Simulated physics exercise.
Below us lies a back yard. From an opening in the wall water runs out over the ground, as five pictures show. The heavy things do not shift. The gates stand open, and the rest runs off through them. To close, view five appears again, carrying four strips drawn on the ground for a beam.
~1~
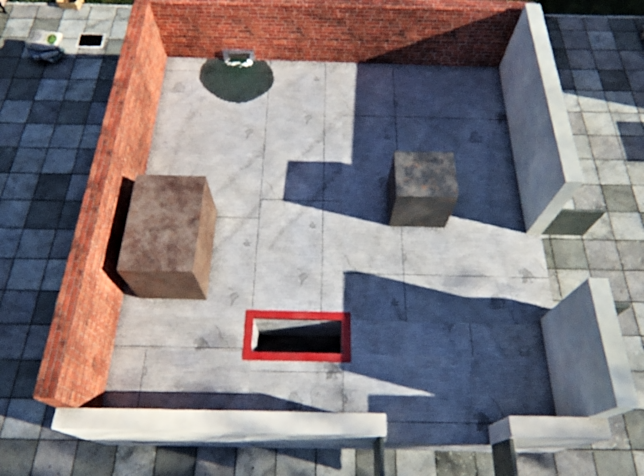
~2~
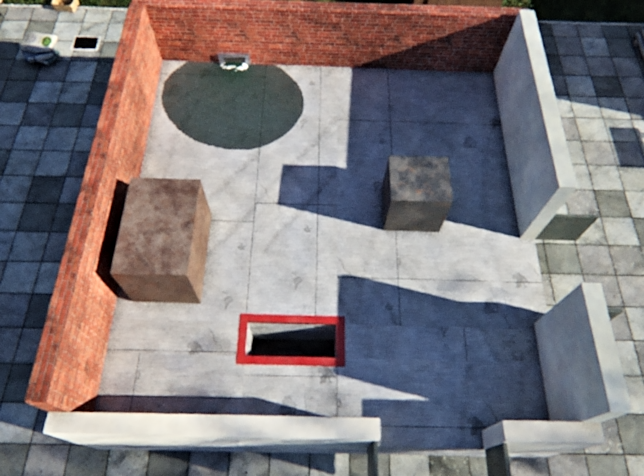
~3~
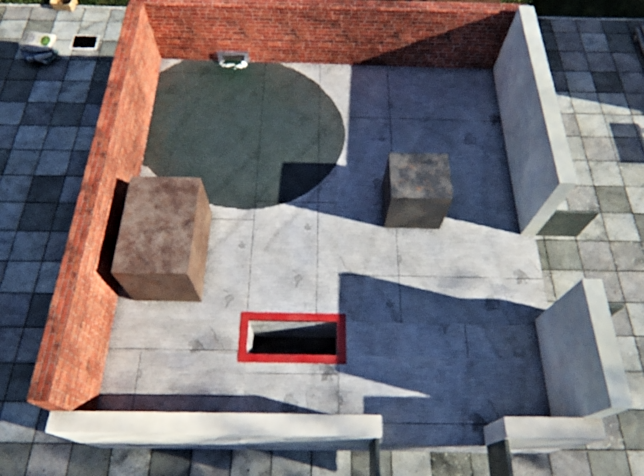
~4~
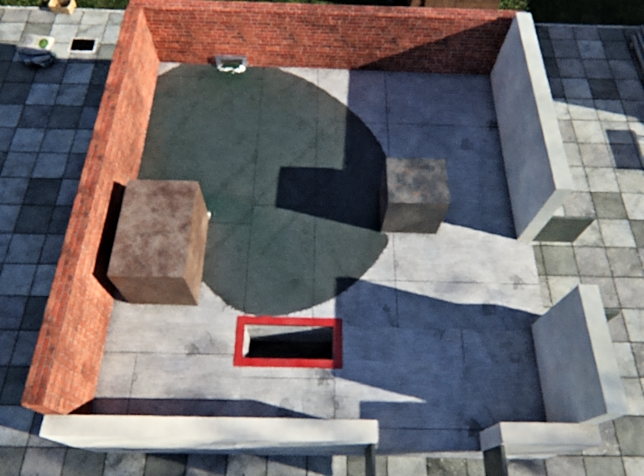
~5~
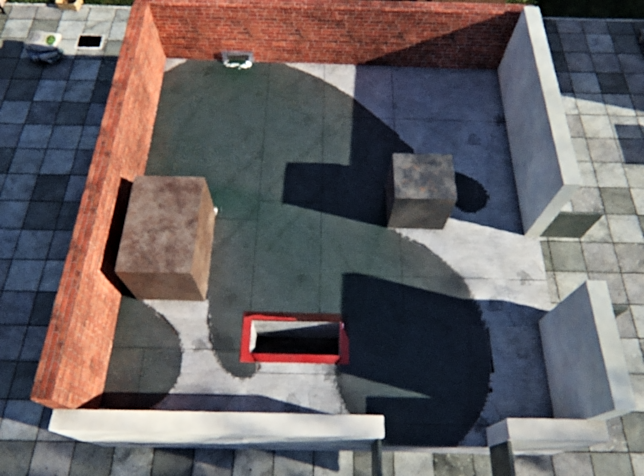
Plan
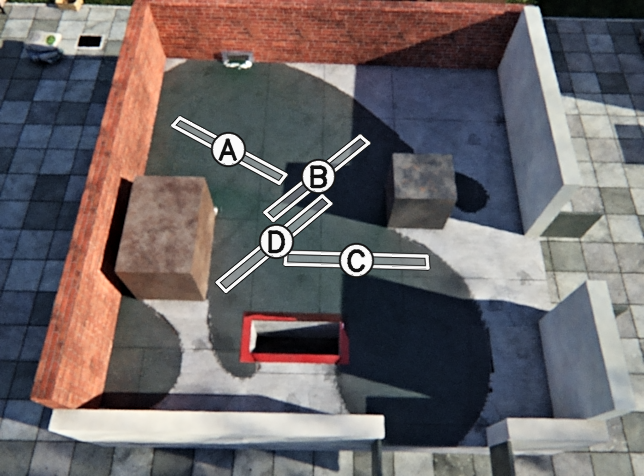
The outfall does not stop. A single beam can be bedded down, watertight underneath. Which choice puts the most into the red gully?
Take B.
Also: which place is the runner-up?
That would be C.
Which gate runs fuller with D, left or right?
More leaves on the left.
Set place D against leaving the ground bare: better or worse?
Place D is worse.
On the marked copy, A from (176, 121) to (282, 178); B from (269, 216) to (364, 139); C from (285, 258) to (427, 262); D from (221, 286) to (326, 199).
With A, about 21 % of the stream goes into the red gully, about 79 % out by the gates.
With B, about 48 % of the stream goes into the red gully, about 51 % out by the gates.
With C, about 29 % of the stream goes into the red gully, about 71 % out by the gates.
With D, about 14 % of the stream goes into the red gully, about 85 % out by the gates.
